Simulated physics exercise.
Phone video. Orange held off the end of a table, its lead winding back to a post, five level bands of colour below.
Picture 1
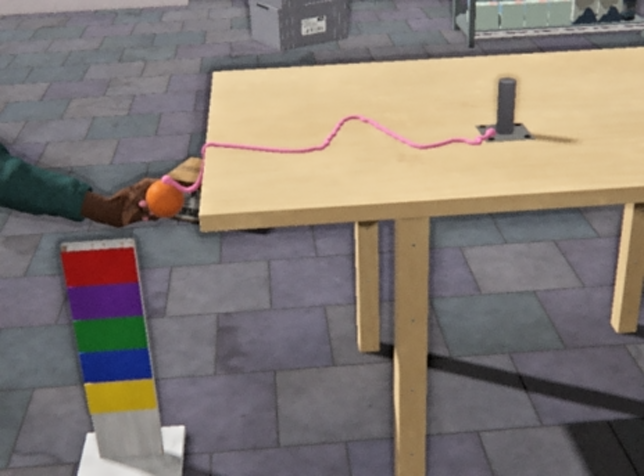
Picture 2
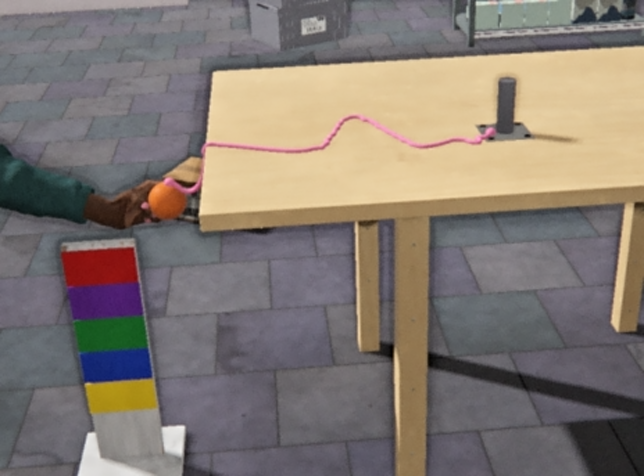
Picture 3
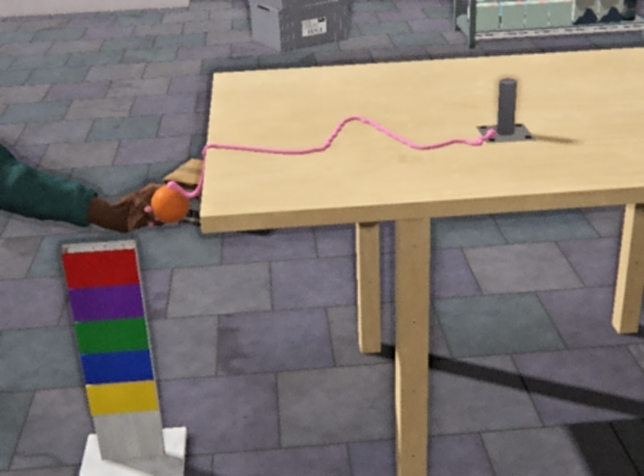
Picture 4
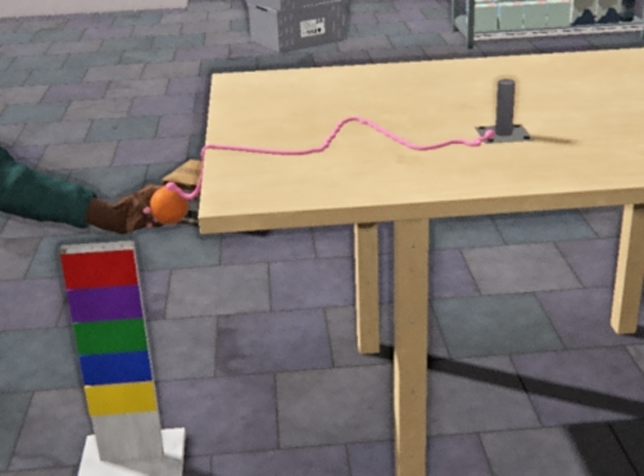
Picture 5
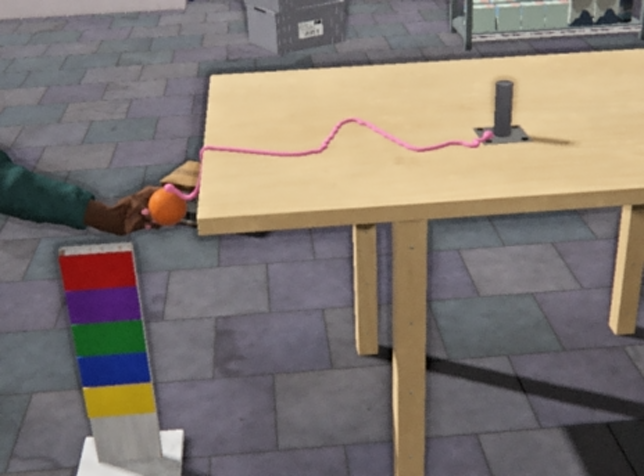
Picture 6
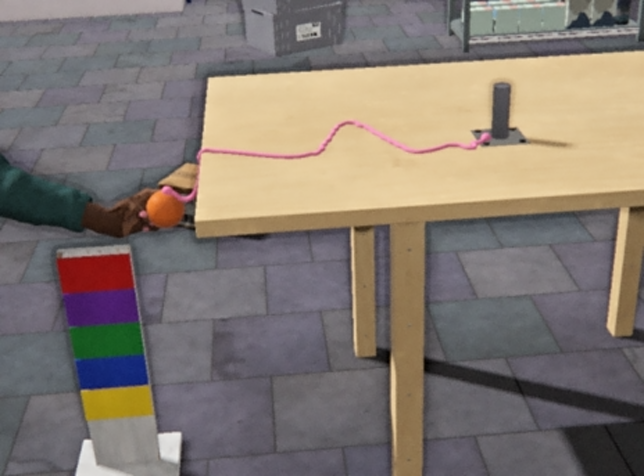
A hand in a dark green sleeve holds an orange ball almost still just off the left end of a pale wooden table, seen from slightly above in a room with grey floor tiles. A pink cord winds from the ball across the tabletop to a short dark post, while a leaning board below shows red, purple, green, blue and yellow bands. Only the camera drifts very slightly.
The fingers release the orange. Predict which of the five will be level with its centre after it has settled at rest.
I predict blue.
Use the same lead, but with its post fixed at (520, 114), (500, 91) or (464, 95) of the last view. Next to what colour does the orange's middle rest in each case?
First try: Green; second try: Green; third try: Blue.
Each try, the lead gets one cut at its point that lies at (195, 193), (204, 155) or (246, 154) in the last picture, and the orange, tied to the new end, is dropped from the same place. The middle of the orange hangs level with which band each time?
Each try in turn: Green; purple; red.
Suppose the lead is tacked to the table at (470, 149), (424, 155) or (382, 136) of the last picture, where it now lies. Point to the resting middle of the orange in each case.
It comes to rest around (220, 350), (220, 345) and (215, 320) respectively.
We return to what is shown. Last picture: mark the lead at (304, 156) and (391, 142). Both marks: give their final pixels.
About (206, 195), and the other about (345, 143).
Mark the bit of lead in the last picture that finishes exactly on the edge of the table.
It sits at about (326, 142).
Soon after, orange near (196, 359); level with blue.
Then, orange near (252, 364); level with blue.
Further on, orange near (209, 367); level with blue.
At rest, orange near (226, 368); level with blue. At blue.
